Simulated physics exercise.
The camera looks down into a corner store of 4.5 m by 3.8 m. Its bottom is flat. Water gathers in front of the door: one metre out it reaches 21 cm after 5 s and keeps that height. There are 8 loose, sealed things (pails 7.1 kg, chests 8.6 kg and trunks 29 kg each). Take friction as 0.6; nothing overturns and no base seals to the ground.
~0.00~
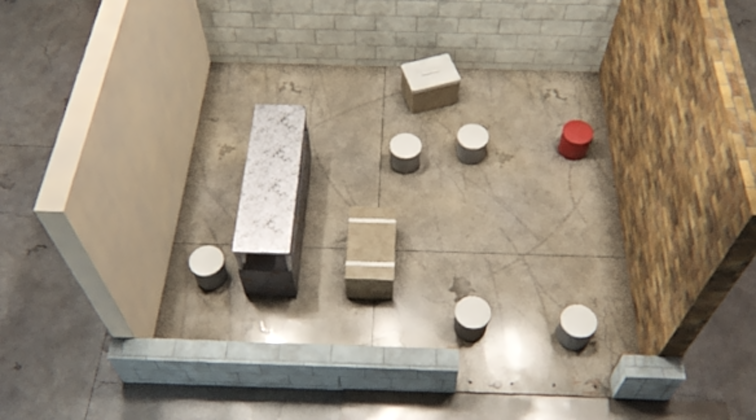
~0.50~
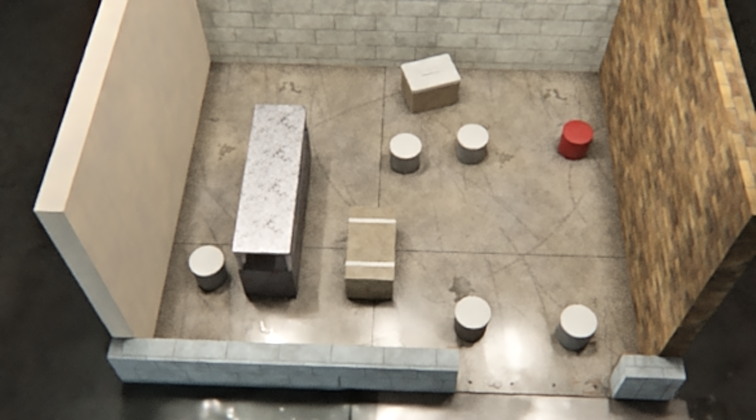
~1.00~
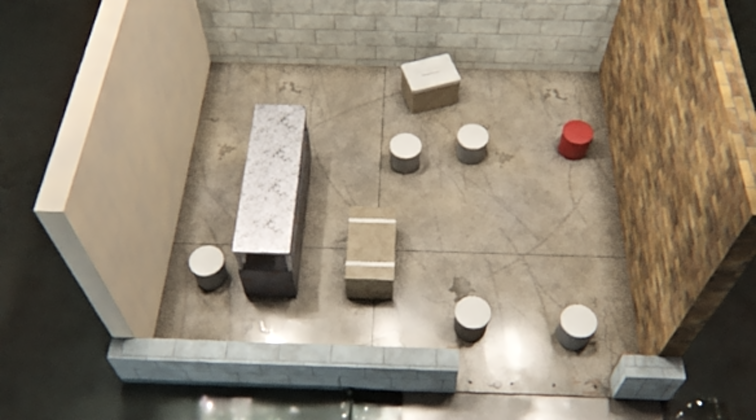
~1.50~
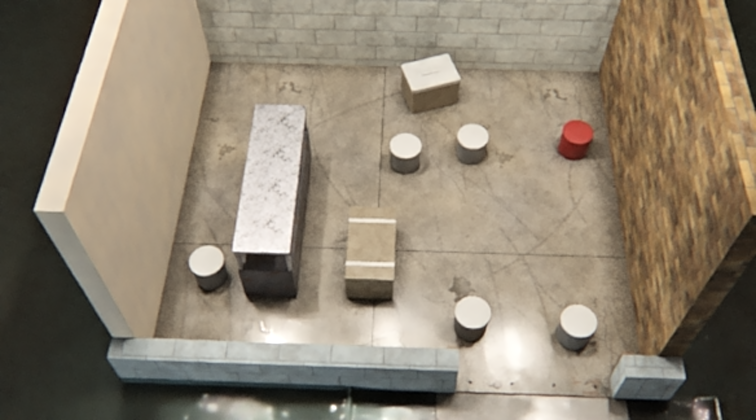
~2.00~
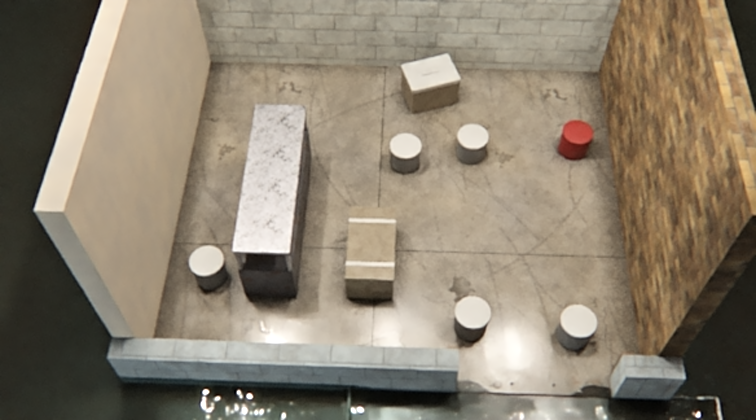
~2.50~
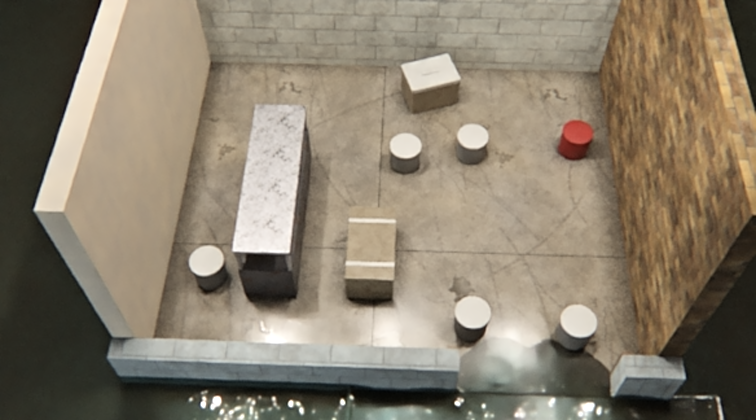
Dark water gathers outside the walled room and begins entering through the front doorway.
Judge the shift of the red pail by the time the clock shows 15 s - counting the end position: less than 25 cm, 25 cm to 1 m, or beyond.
The red pail travels far.
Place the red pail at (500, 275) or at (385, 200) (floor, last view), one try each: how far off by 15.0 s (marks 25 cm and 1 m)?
In that order: It ends far away; it holds its place.
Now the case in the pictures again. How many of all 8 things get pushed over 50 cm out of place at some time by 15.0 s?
I count 8.
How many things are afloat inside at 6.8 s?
0 of them.
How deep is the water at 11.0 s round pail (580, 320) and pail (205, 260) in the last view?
About 9 and 8 cm.
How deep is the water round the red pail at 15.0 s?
Roughly 17 cm.
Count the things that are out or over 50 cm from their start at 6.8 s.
I count 2.
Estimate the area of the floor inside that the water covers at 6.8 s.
Roughly 11.5 m2.
After 3.5 s the red pail is near (578, 132), 0.0 m from its start, aground; 0 afloat.
After 6.8 s the red pail is near (575, 108), 0.3 m from its start, aground; 0 afloat.
After 11.0 s the red pail is near (514, 63), 1.1 m from its start, afloat; 5 afloat.
After 15.0 s the red pail is near (250, 96), 3.5 m from its start, afloat; 6 afloat.
